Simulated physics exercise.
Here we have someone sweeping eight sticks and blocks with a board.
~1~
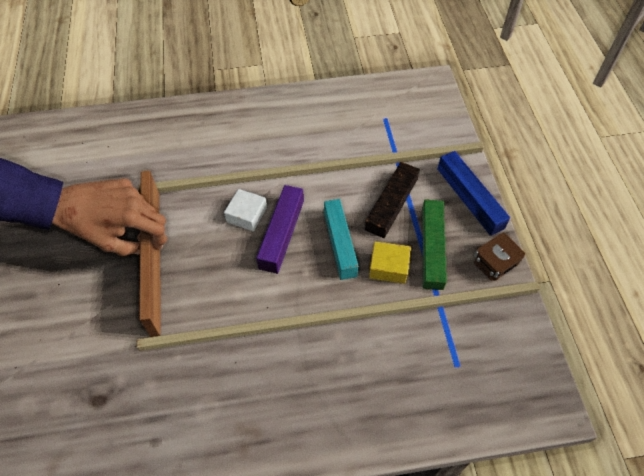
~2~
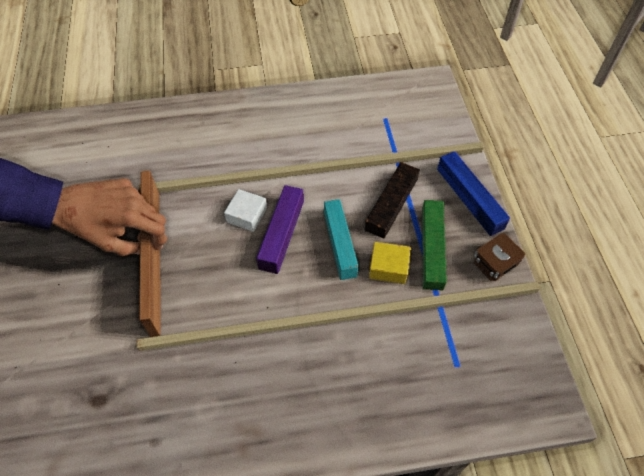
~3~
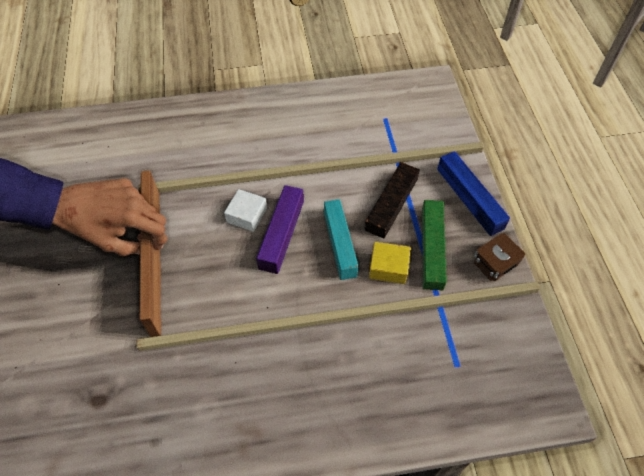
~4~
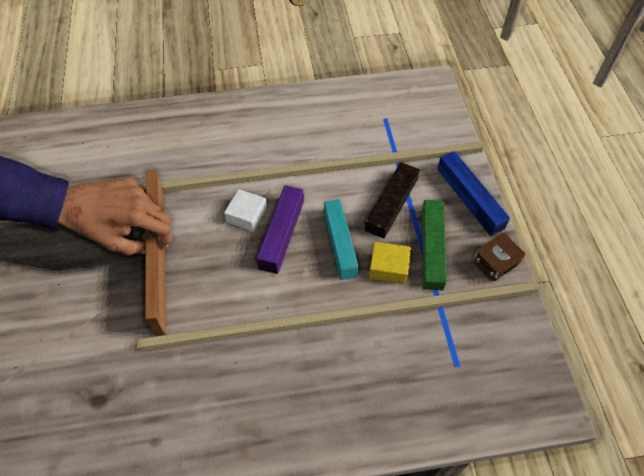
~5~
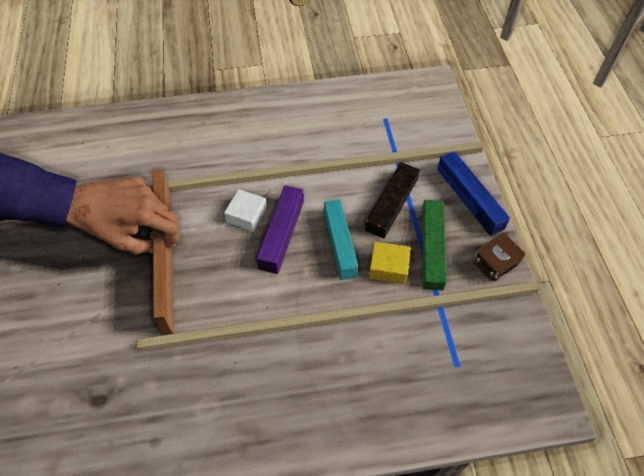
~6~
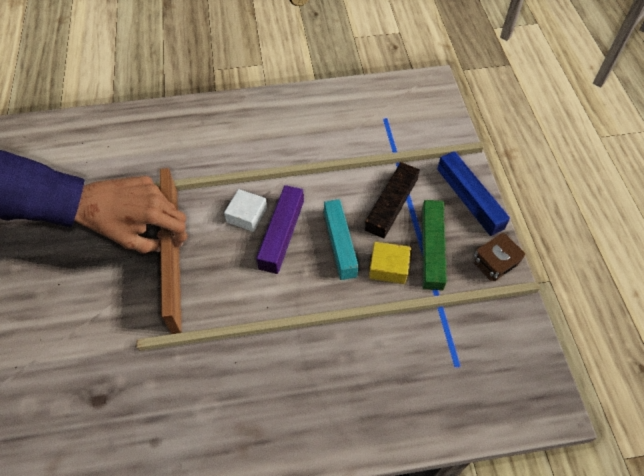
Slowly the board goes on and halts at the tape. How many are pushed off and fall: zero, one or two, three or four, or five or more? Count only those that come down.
In the end the number that fall off is one or two.
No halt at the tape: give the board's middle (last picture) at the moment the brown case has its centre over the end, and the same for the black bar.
For the brown case at (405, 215), for the black bar at (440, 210).
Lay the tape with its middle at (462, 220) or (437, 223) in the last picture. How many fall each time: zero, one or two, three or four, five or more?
The falls would be three to four; three or four.
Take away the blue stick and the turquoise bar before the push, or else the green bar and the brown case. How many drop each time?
It would be 0 and 0.
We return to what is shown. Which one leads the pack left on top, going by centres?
The green bar ends nearest.
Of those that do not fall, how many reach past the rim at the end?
The number is 1.
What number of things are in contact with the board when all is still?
In contact: 2.
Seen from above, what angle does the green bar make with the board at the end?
About 15°.
A little later, none off yet; brown case at rest near (498, 258); blue stick at rest near (472, 192); green bar at rest near (434, 244).
When it is over, the number that fall off is one or two; down, blue stick and brown case.
